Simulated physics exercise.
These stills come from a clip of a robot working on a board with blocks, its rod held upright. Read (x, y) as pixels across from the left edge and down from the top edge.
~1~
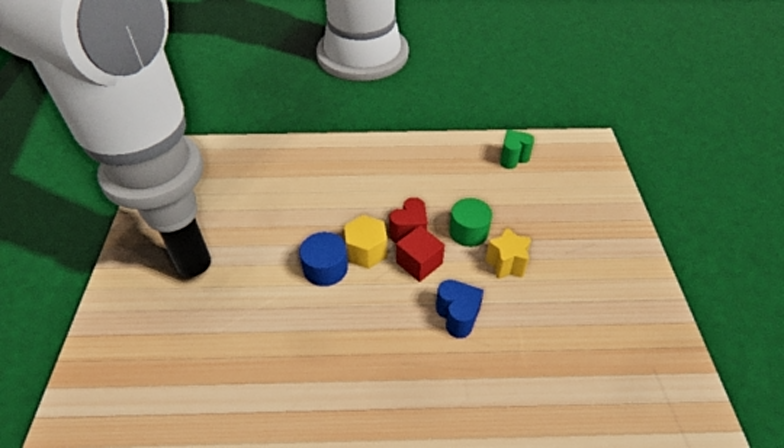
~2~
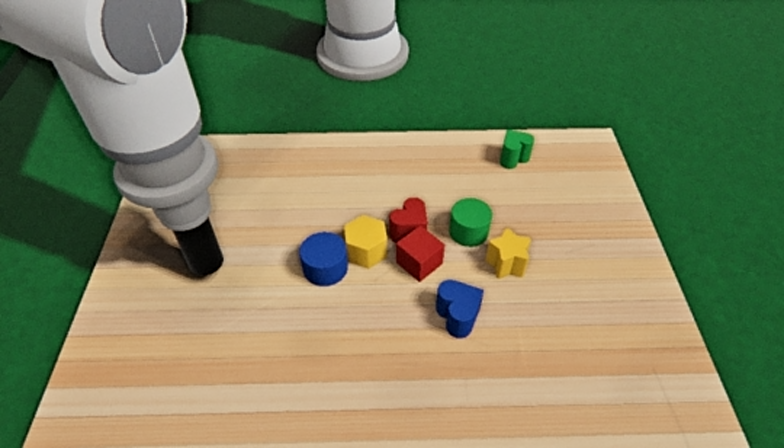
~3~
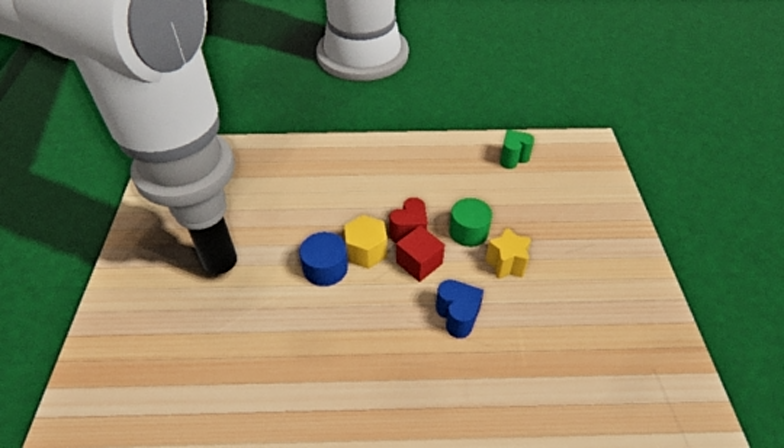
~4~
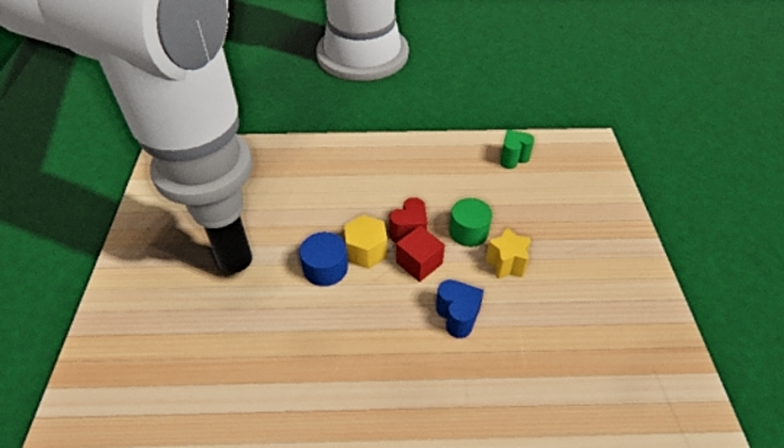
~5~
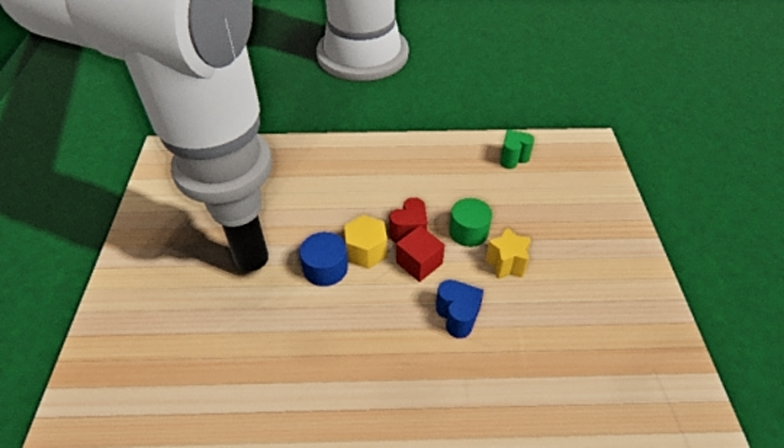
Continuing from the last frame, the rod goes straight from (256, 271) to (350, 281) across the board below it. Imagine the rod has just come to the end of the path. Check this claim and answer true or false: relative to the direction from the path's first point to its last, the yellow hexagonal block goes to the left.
True.
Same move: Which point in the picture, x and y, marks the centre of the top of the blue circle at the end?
Around (388, 253).
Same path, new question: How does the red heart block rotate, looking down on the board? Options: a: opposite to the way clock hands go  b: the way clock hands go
That would be b.
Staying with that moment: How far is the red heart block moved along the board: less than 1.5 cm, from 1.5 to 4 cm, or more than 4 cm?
It falls in the 1.5 to 4 cm band.
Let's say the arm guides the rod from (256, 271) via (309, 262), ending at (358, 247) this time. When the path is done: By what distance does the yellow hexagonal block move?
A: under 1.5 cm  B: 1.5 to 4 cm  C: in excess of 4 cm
I'll go with B - 1.5 to 4 cm.
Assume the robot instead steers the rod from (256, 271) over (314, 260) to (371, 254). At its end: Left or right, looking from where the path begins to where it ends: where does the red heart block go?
It's going to go left.
What follows on the original path. One third of the way, rod at (285, 262); nothing pushed yet.
Two thirds of the way, rod at (317, 266); blue circle at (357, 254); yellow hexagonal block at (386, 227), turned 50° anticlockwise; red heart block at (417, 207), turned 15° clockwise.
At the end, rod at (349, 269); blue circle at (388, 253); yellow hexagonal block at (397, 220), turned 75° anticlockwise; red heart block at (423, 199), turned 30° clockwise; red square block at (428, 242).
